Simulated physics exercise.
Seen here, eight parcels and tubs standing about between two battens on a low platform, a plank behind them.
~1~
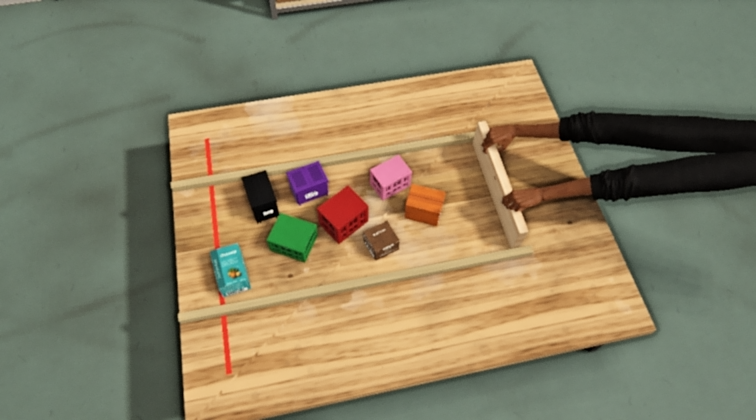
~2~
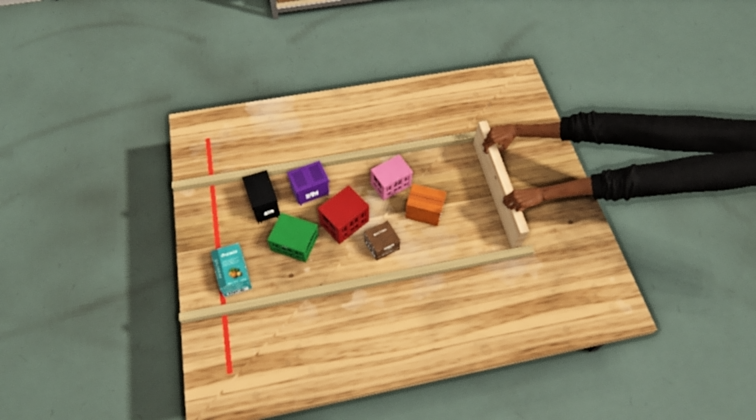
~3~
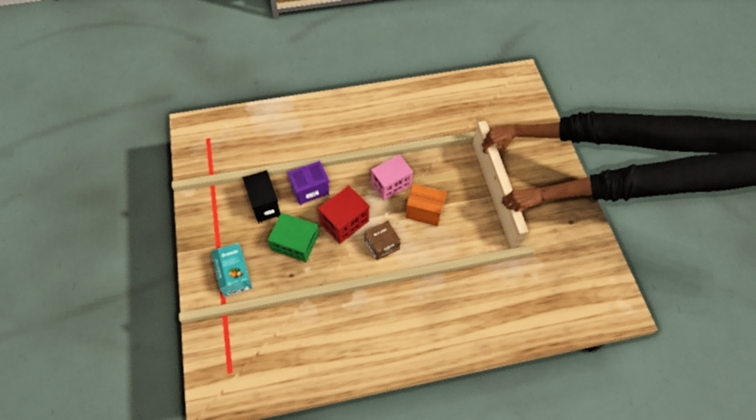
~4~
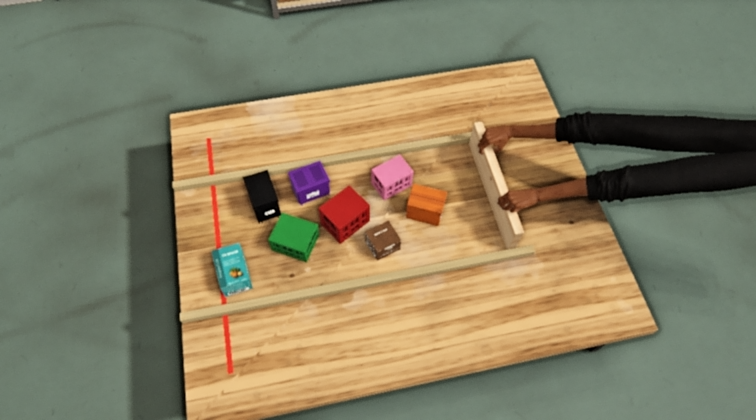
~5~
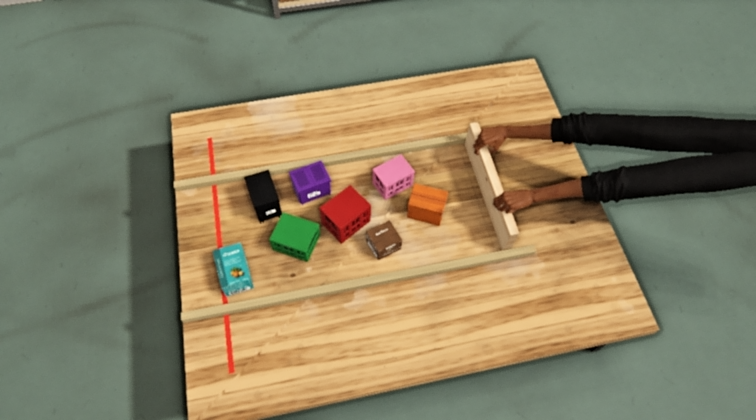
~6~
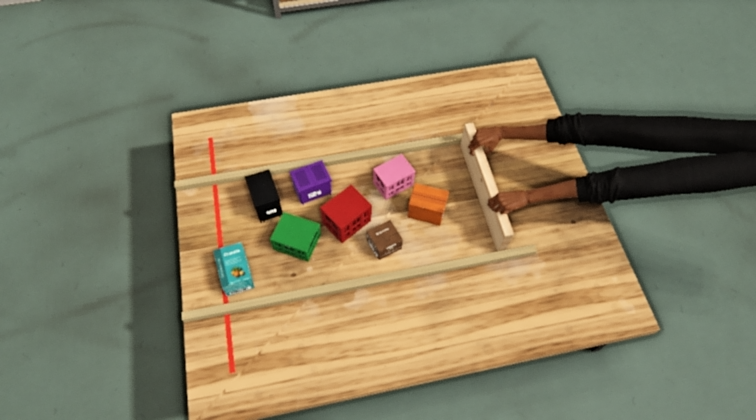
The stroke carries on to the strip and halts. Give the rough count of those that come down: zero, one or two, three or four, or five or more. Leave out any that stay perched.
The number that fall off is five or more.
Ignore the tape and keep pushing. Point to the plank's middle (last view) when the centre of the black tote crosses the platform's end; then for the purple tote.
At (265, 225) for the black tote; at (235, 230) for the purple tote.
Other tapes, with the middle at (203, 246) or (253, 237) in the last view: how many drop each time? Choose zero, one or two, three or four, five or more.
For each place: At least five; one or two.
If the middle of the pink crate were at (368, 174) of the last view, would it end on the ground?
From there it does not fall.
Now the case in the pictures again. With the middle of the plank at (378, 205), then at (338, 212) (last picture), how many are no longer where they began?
The counts are 5 and 8.
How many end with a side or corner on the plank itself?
The number is 3.
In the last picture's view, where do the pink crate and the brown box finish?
The pink crate at (195, 204), the brown box at (208, 279).
Soon after, none off yet; turquoise box at rest near (234, 269); black tote at rest near (265, 197); green crate at rest near (296, 237).
After that, none off yet; turquoise box displaced a little near (211, 281); black tote displaced about its own width near (220, 197); green crate displaced well along near (223, 245).
In the end, the number that fall off is five or more; gone, red crate, purple tote, green crate, black tote and turquoise box.
